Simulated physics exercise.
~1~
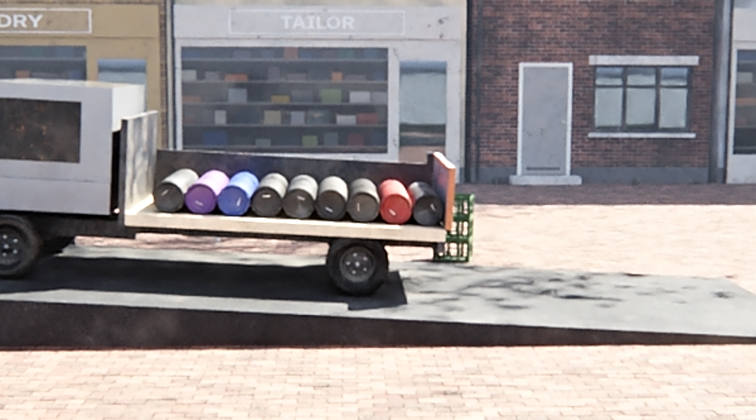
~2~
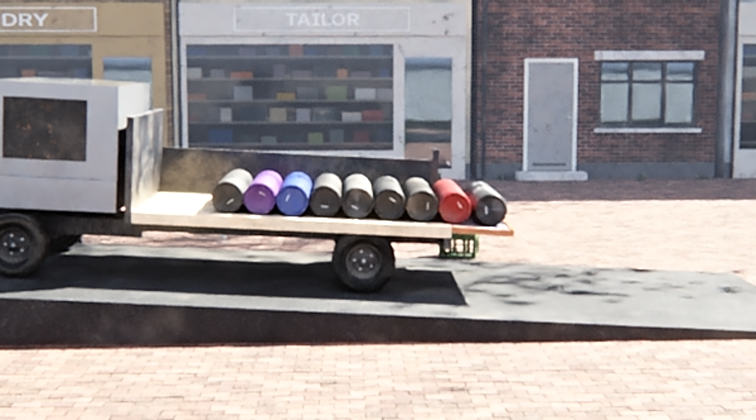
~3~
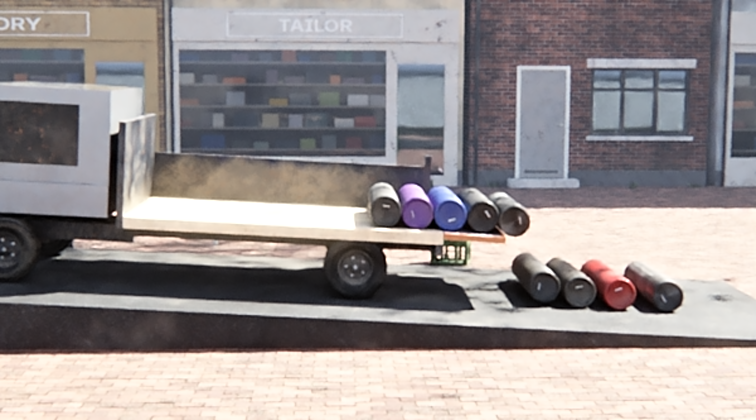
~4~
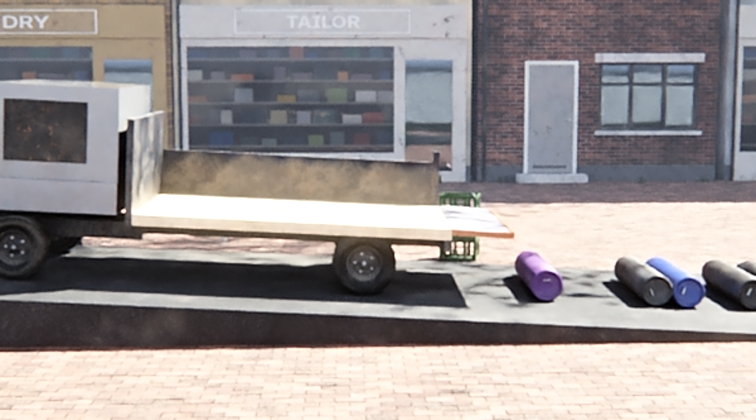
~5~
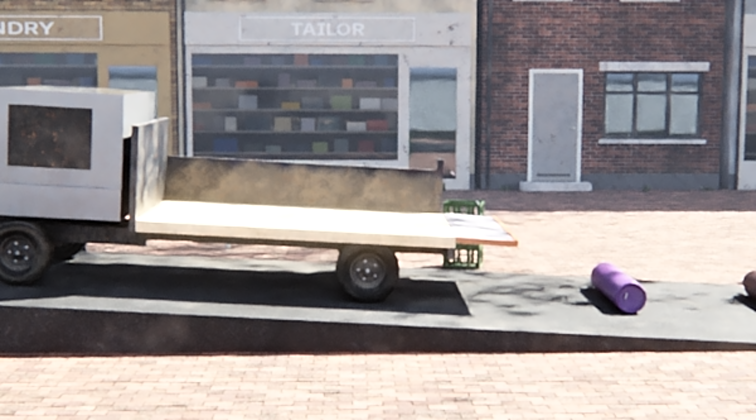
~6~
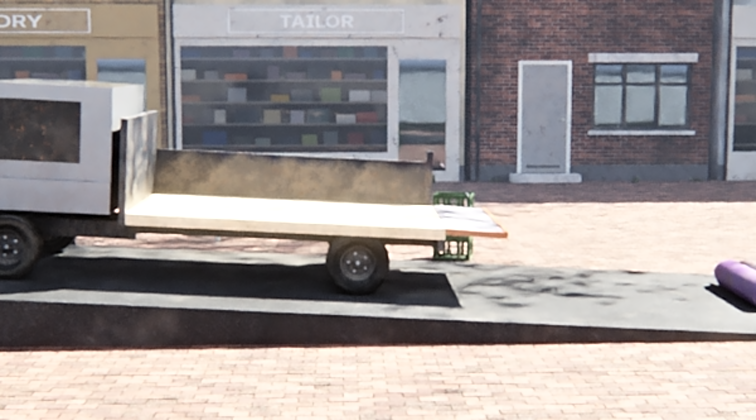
Nine cylinders lying in a row on a truck's sloping flatbed rolled right as the tailgate dropped open, tumbled off its edge onto the ramp and kept rolling away, until the bed was empty and the purple one, trailing last, was slipping out of view.
